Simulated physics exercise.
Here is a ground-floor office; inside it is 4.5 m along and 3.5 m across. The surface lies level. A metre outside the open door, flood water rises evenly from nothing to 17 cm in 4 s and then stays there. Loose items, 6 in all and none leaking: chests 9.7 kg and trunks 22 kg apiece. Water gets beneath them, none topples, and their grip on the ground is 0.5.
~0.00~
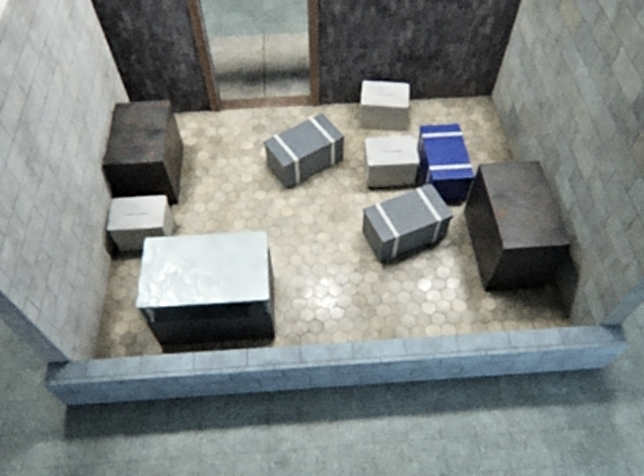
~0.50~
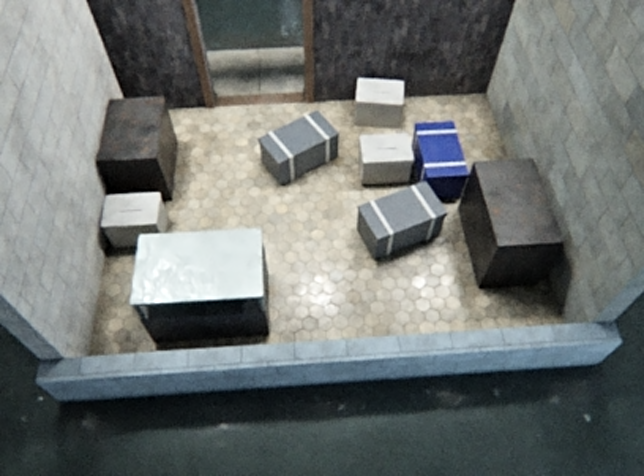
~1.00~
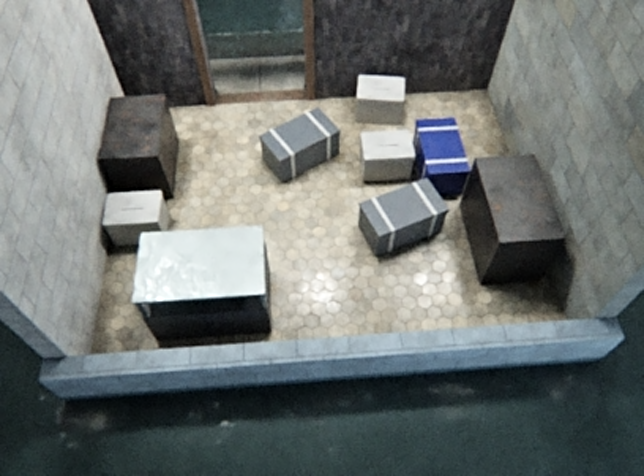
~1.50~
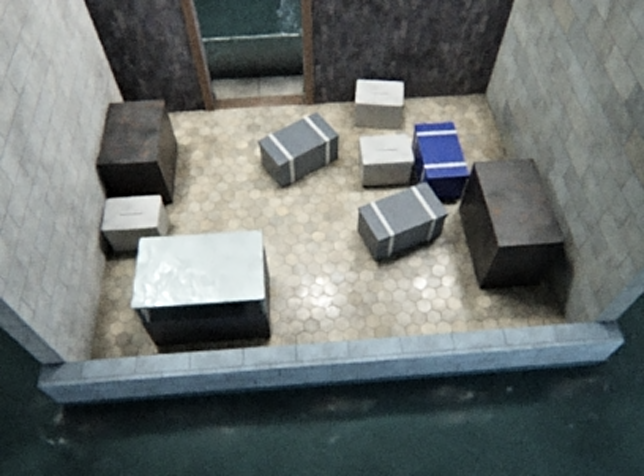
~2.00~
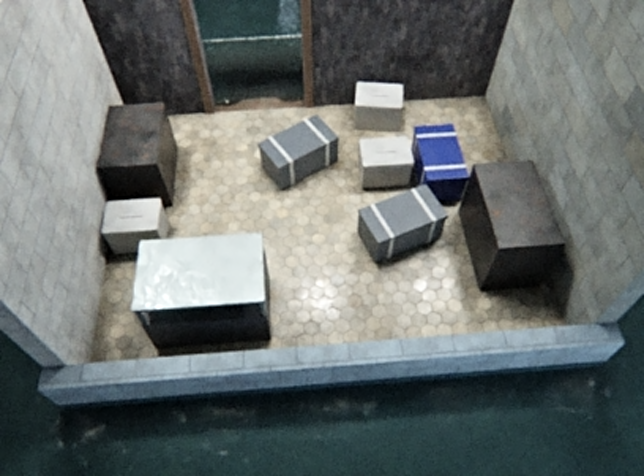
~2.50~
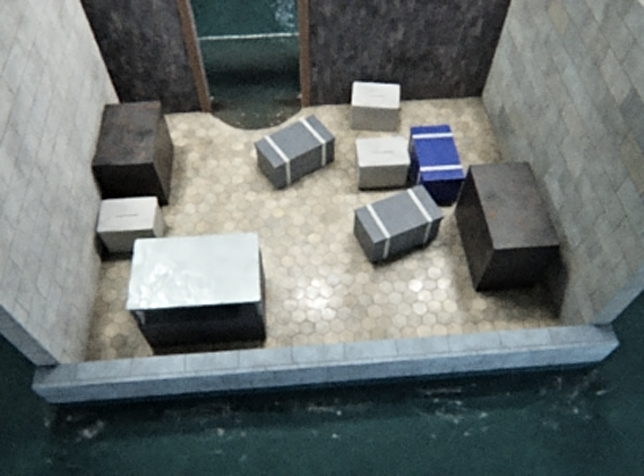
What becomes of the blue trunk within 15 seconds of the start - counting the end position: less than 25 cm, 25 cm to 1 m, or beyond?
The blue trunk moves a short way.
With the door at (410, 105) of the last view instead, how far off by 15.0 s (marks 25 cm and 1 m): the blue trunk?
Then the blue trunk travels far.
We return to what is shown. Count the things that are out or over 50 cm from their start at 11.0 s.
I count 1.
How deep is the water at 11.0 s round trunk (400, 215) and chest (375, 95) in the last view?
About 7 and 4 cm.
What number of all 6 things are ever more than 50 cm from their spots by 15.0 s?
That makes 5.
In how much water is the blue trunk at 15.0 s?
About 10 cm.
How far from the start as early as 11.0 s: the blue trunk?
Roughly 0 cm by then.
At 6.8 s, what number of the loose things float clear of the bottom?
At that moment 1.
After 3.5 s the blue trunk is near (437, 151), 0.0 m from its start, aground; 0 afloat.
After 6.8 s the blue trunk is near (437, 151), 0.0 m from its start, aground; 1 afloat.
After 11.0 s the blue trunk is near (437, 151), 0.0 m from its start, aground; 3 afloat.
After 15.0 s the blue trunk is near (438, 107), 0.7 m from its start, afloat; 6 afloat.
